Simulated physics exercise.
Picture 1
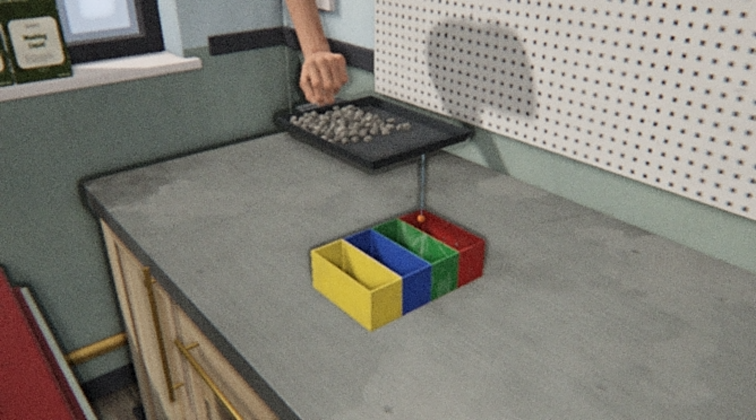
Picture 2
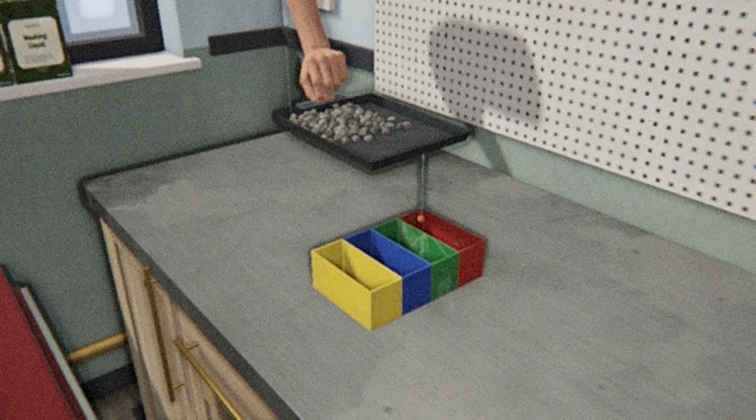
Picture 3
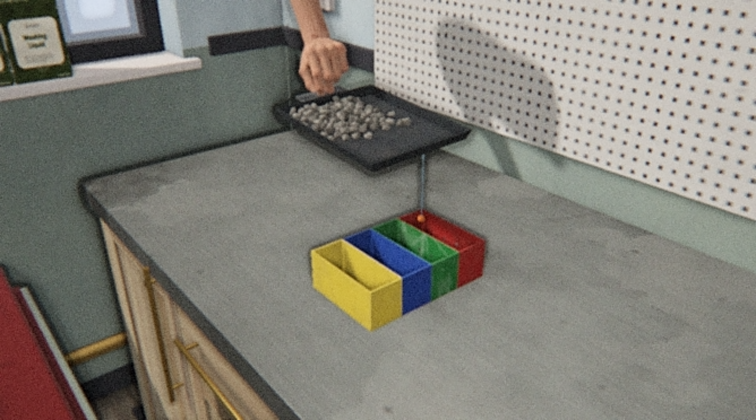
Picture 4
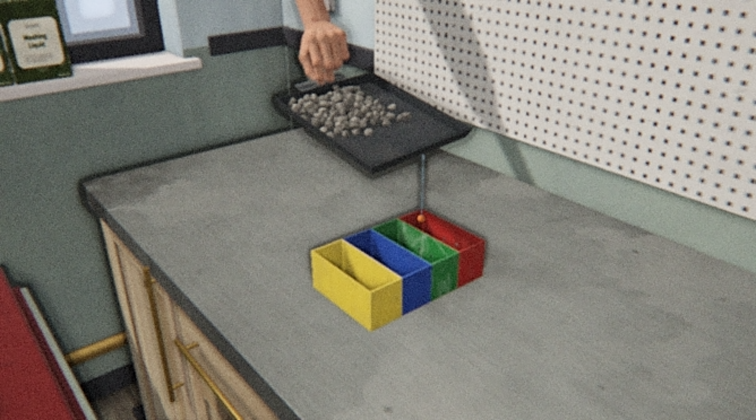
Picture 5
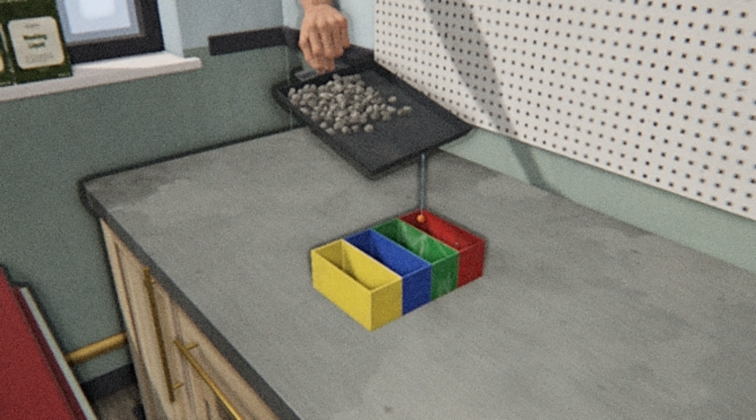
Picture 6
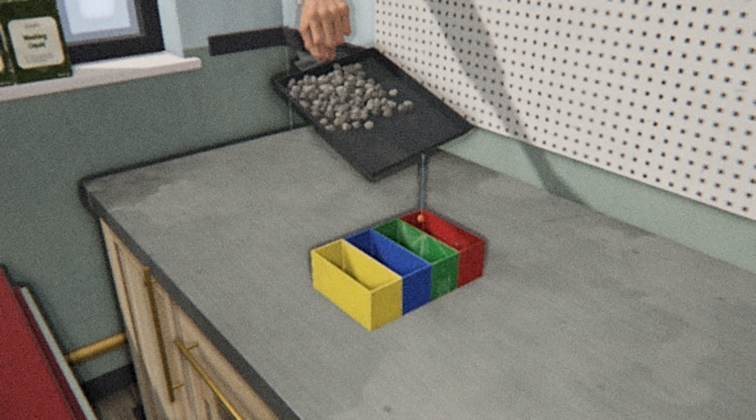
A black tray of gray gravel, with a hand at its far edge, starts nearly level, then slants gradually more steeply toward its near edge above yellow, blue, green and red compartments, while the gravel stays bunched near the hand.
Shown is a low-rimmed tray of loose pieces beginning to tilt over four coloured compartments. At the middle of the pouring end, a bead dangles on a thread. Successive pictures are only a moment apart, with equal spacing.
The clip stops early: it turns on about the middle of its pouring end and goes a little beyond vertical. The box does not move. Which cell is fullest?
The blue cell.
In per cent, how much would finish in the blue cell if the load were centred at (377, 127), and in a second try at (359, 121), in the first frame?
You'd get about 60 per cent first and about 50 per cent second.
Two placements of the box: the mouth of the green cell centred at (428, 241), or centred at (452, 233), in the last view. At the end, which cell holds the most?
First place: Blue; second place: The yellow one.
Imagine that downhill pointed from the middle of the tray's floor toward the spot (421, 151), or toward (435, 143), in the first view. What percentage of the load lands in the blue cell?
The first comes to 10 %, while the second comes to 0 %.
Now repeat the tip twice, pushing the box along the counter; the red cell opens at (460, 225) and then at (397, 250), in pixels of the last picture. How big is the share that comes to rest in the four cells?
You'd see around 90 per cent and then around 80 per cent.
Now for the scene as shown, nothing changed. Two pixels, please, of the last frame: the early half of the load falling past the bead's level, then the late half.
For the early half I get (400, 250), and for the late half (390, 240).
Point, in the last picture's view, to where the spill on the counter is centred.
Around (448, 324).
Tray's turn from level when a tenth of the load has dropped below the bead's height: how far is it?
My estimate is some 70 degrees.
Soon after the last picture, tray tipped steeply; most on the tray; about a quarter falling or outside the box.
A little later, tray tipped past a quarter turn; about half in the blue cell; about a quarter in the yellow cell; about a quarter in the green cell; a stray few in the red cell; a small part falling or outside the box.
Later still, tray tipped past a quarter turn; about half in the blue cell; about a quarter in the yellow cell; about a quarter in the green cell; a stray few in the red cell; a small part falling or outside the box.
At rest, tray tipped past a quarter turn; about half in the blue cell; about a quarter in the yellow cell; about a quarter in the green cell; a stray few in the red cell; a small part outside the box.
